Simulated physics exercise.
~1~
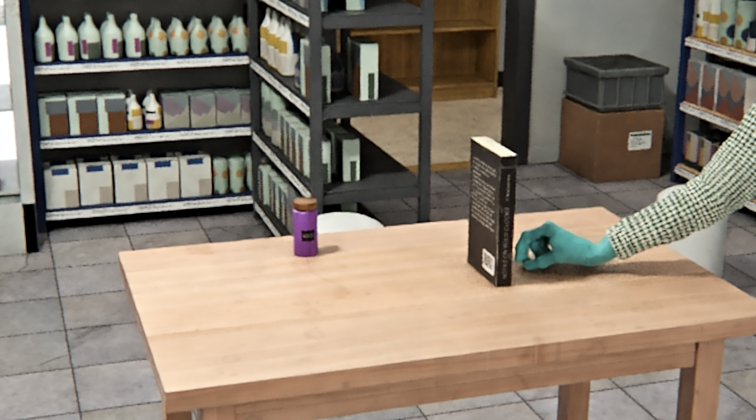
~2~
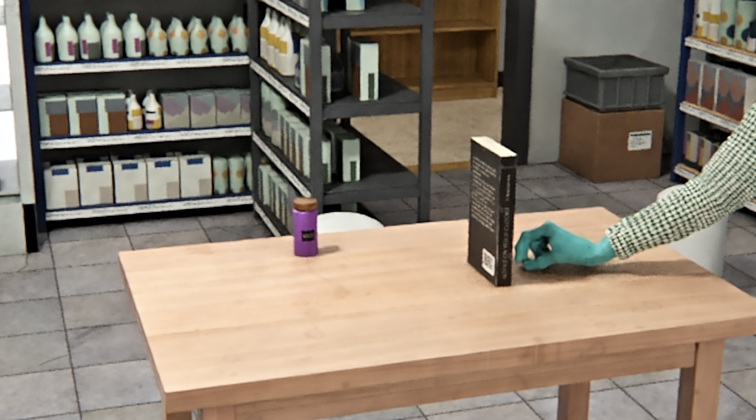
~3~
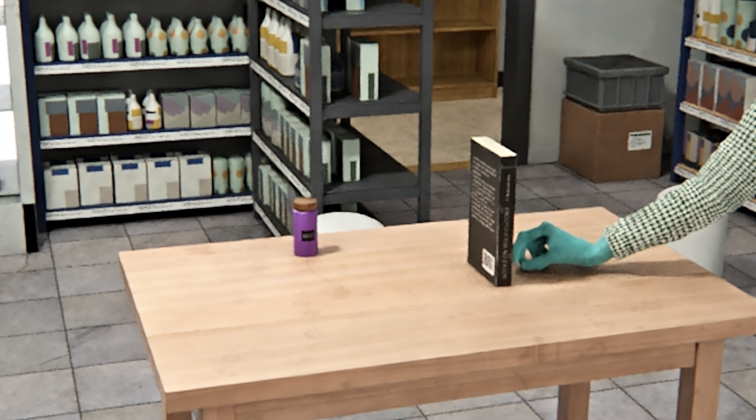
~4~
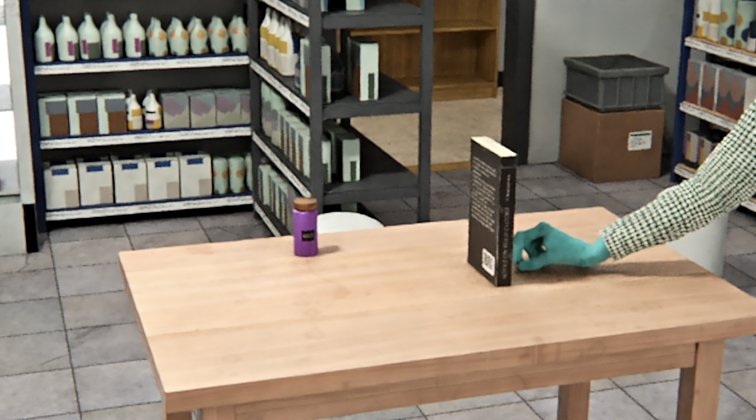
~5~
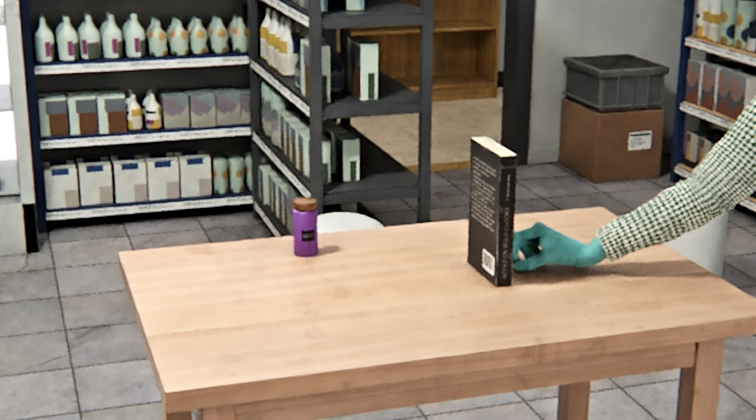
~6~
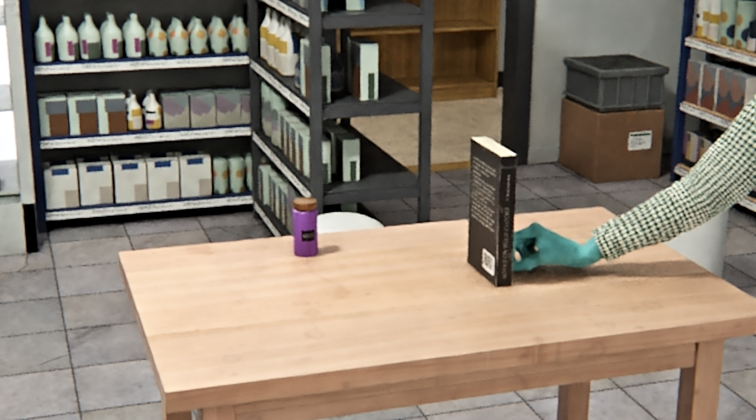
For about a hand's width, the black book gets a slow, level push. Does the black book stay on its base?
Yes, it keeps its posture.
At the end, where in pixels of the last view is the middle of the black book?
Around (429, 217).
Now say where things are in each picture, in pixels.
In the first frame, black book (491, 211).
In the second frame, black book (491, 211).
In the third frame, black book (491, 211).
In the fourth frame, black book (491, 211).
In the fifth frame, black book (491, 211).
In the sixth frame, black book (491, 211).
Then, 0.30 s on from there, things are still on the move.
Then, 0.70 s on from there, black book shifted a little near (463, 213).
Then, 1.00 s on from there, black book shifted a little near (448, 215).
Then, 1.30 s on from there, black book shifted about its own width near (433, 216).
In the end, moved from the start, black book. At the end, from the last picture's camera, black book near (429, 217).
